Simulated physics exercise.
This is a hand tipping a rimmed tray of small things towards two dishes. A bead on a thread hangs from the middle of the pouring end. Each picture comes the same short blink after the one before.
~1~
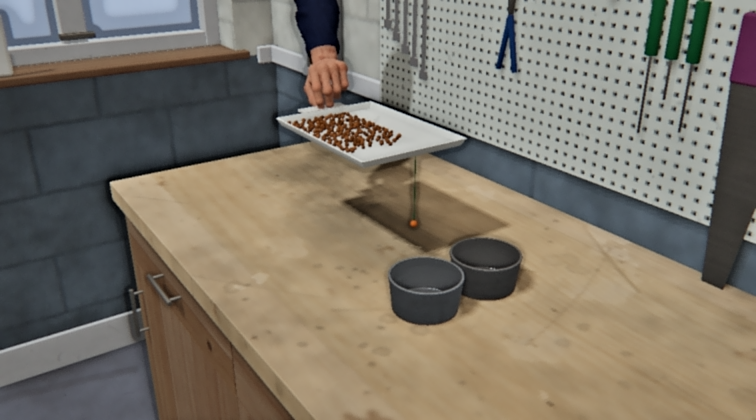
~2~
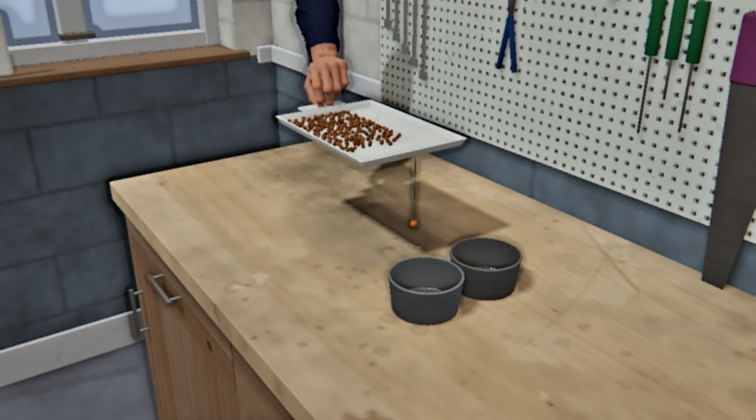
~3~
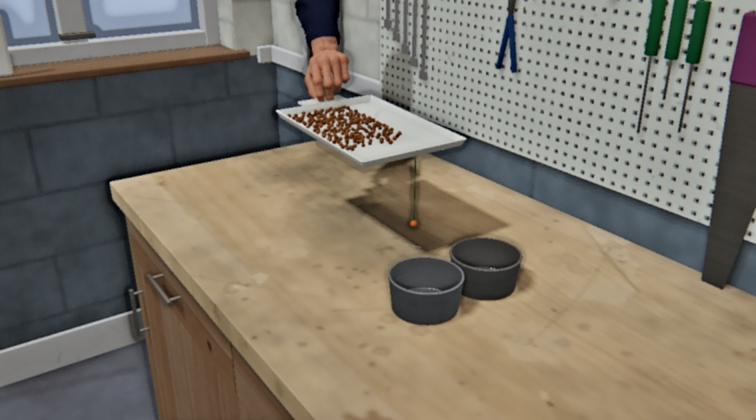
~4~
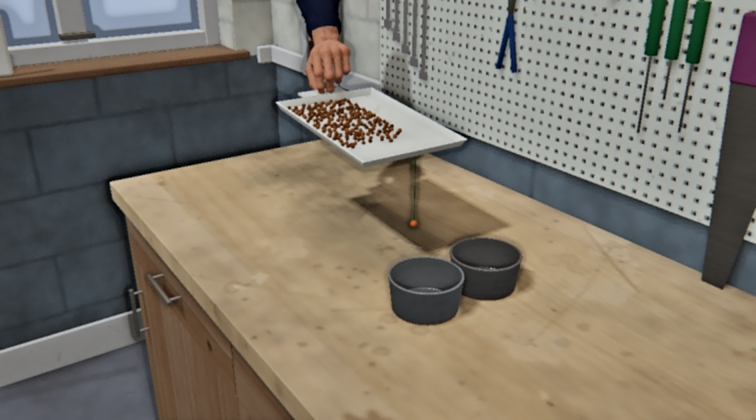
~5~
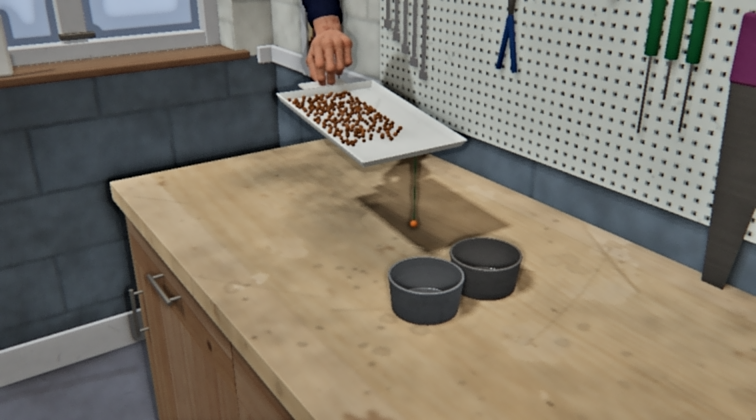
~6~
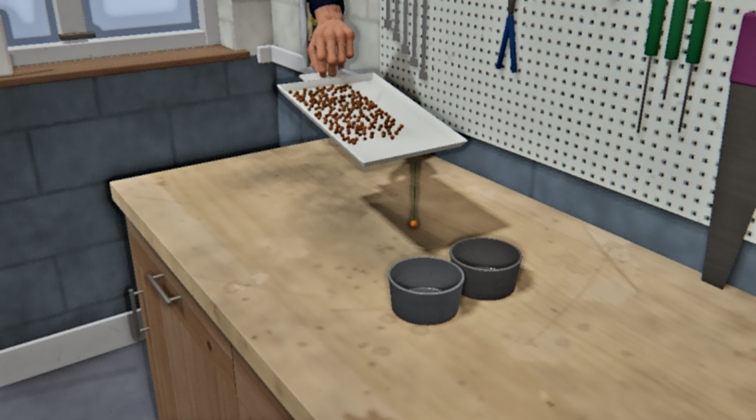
A hand slowly raises the back of a white tray of small brown balls.
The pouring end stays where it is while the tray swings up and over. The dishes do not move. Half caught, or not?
They take only the smaller part between them.
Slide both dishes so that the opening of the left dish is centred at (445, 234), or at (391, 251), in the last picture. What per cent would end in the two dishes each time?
Roughly 60 per cent, and 90 per cent.
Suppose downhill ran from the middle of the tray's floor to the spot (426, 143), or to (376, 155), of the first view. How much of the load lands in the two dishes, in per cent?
Near 0 % and 0 %.
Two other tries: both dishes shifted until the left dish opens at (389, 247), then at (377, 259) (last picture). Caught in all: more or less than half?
First more than half, then above a half.
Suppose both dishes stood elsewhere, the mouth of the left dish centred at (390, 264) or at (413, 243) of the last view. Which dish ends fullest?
At the first place right, at the second the dish on the left.
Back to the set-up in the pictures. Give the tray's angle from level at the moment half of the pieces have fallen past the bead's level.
At about 80°.
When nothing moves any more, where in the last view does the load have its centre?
Roughly at (434, 273).
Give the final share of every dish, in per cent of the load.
For the left dish some 0 %, for the right dish some 10 %.
Shortly afterwards, tray tipped steeply; near half on the tray; only a few in the left dish; only a few in the right dish; near a third outside both; a little in the air.
Next, tray tipped right over; only a few in the left dish; a little in the right dish; all but a few outside both.
Some moments later, tray tipped past a quarter turn; a little in the left dish; a little in the right dish; the bulk outside both.
In the end, tray tipped past a quarter turn; a little in the left dish; a little in the right dish; the bulk outside both.
